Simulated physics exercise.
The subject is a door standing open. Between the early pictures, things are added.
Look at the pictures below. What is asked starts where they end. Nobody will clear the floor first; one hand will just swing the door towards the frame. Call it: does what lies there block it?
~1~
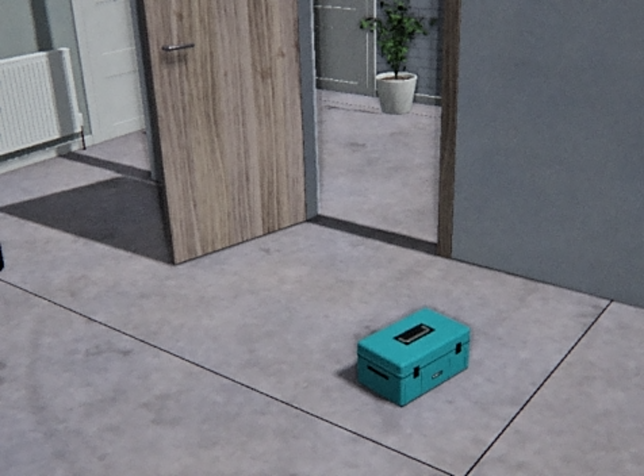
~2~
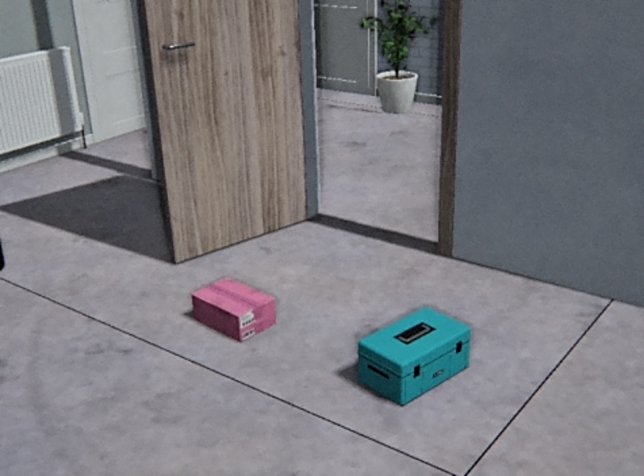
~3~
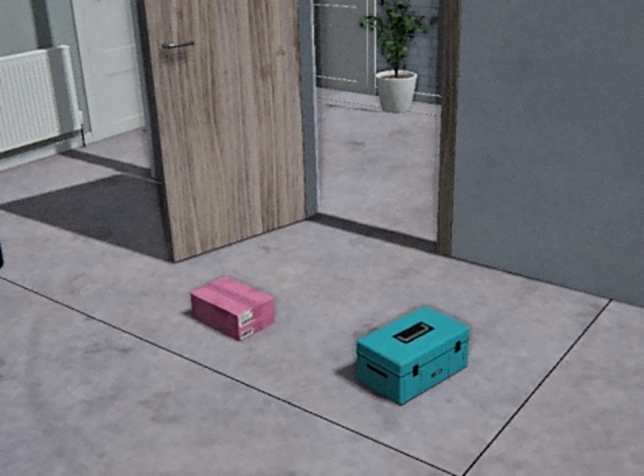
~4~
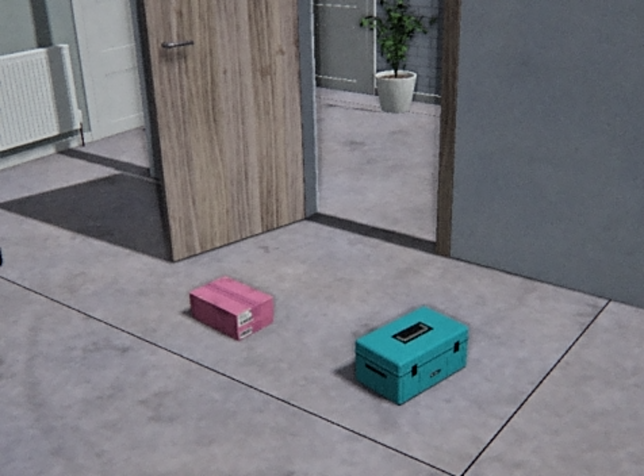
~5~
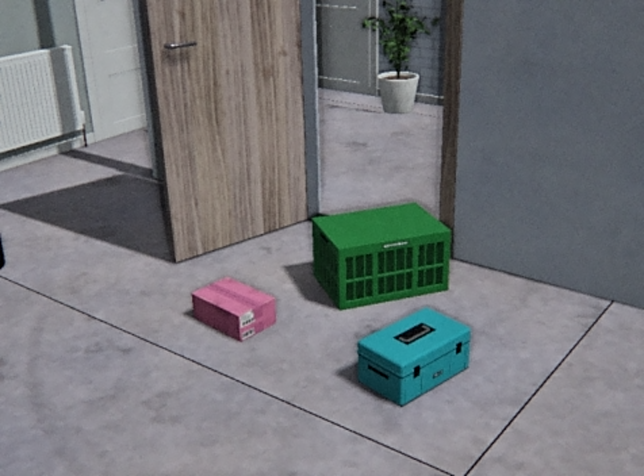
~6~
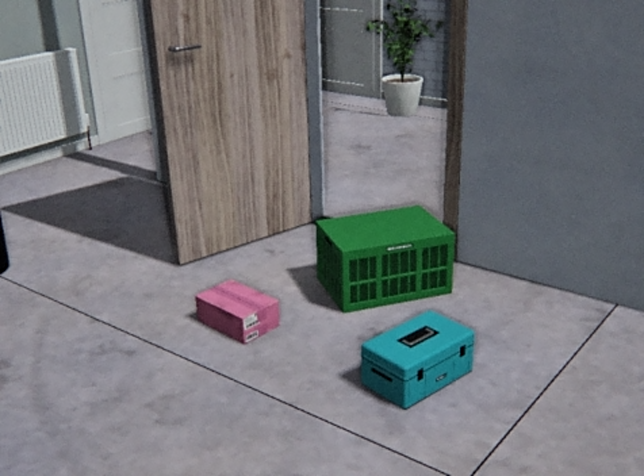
Yes.
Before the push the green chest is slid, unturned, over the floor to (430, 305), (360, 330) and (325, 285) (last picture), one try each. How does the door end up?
The door finishes its swing the first time, finishes its swing the second time and is obstructed the third time.
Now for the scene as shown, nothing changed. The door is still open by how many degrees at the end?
Roughly 45 degrees open.
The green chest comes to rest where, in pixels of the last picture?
End position, last frame: About (395, 257).
Then, 0.40 s later than the last frame, door 94° open.
Then, 0.70 s later than the last frame, door 77° open.
Then, 1.00 s later than the last frame, door 56° open.
Then, 1.20 s later than the last frame, door 47° open; green chest moved a little near (391, 257).
When it is over, door 46° open; all 3 as before. End places, in pixels of the last picture, green chest near (395, 257).
